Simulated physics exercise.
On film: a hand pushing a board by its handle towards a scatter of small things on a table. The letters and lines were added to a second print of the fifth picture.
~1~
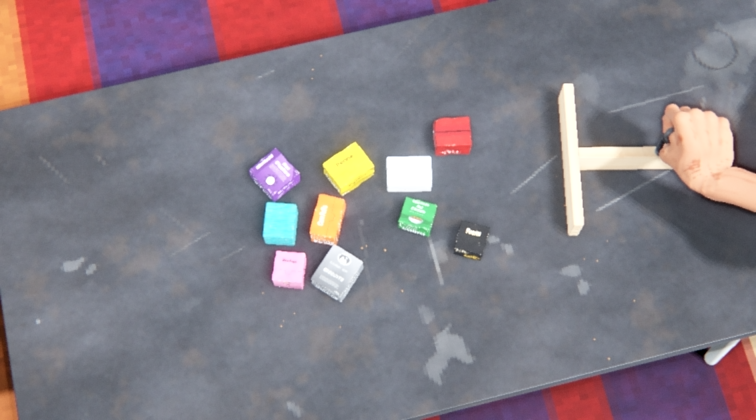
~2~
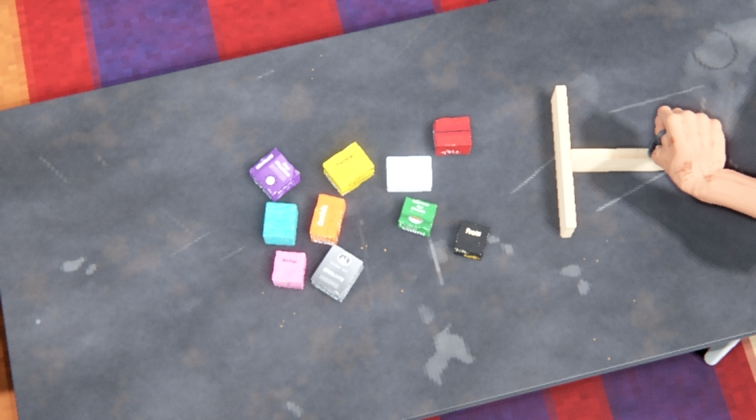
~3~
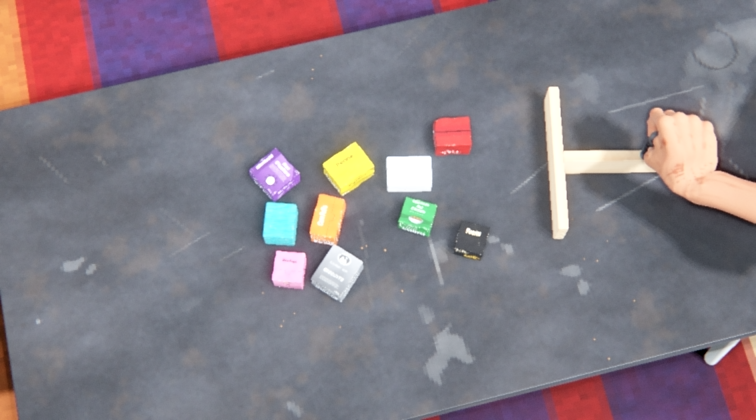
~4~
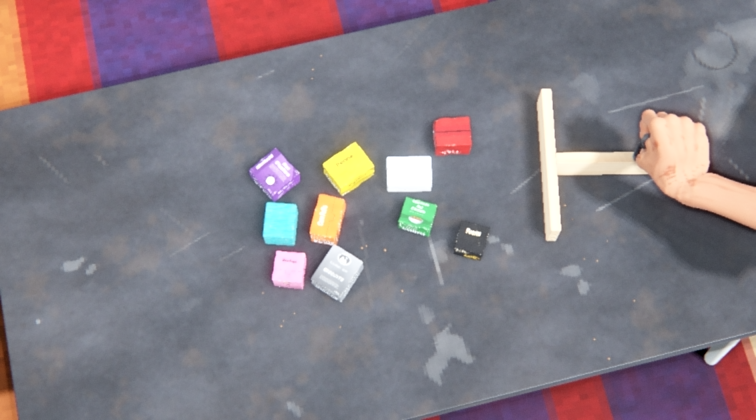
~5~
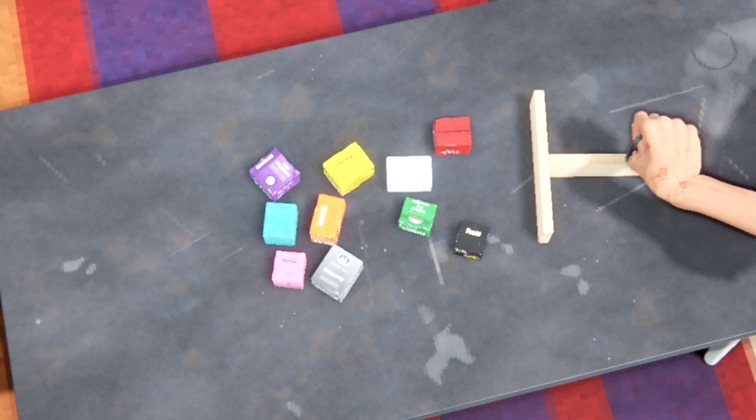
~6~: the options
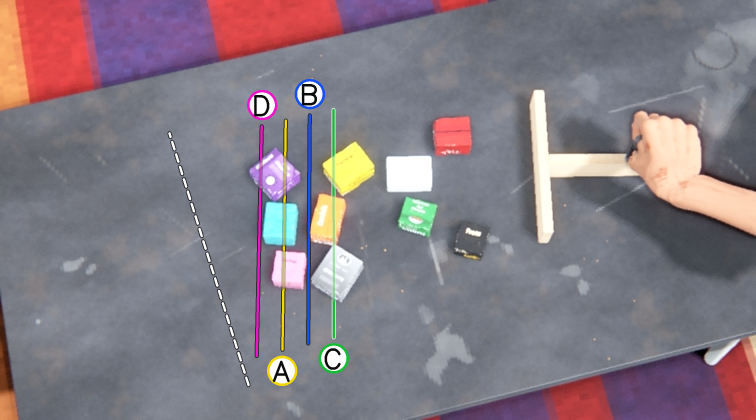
A hand at the right grips the handle of a pale wooden T-shaped board on a dark, scuffed tabletop, seen from above over a brightly striped rug. Small purple, yellow, white, red, turquoise, orange, green, black, pink and grey blocks and packets lie scattered left of it. The hand slides the board slowly a short way left, while the objects and camera stay still.
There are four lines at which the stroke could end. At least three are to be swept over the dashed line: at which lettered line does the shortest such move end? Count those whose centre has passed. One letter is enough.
The first such stop is D.
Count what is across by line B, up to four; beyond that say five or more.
The count is none.
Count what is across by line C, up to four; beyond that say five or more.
The count is none.
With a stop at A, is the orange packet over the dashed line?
By then, no.
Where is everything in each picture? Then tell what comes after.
The first picture shows orange packet (328, 220); turquoise block (281, 224); purple box (275, 175).
The second picture shows board (566, 154); white block (409, 174).
The third picture shows board (559, 156); pink packet (290, 270).
The fourth picture shows board (551, 158); grey packet (337, 274).
The fifth picture shows board (544, 160); red box (452, 136); orange packet (328, 220); turquoise block (281, 224).
On the marked copy, A at (284, 231); B at (309, 225); C at (333, 219); D at (259, 237); the dashed line at (207, 254).
With D. Early on, board (444, 183); pink packet (290, 270); turquoise block (281, 224); none across.
Further on, board (341, 207); pink packet (256, 275); purple box (233, 171); none across.
At the end, board (261, 226); pink packet (175, 291); purple box (162, 175); four across.
As for the rest, A gets only one across; B gets none across; C gets none across.
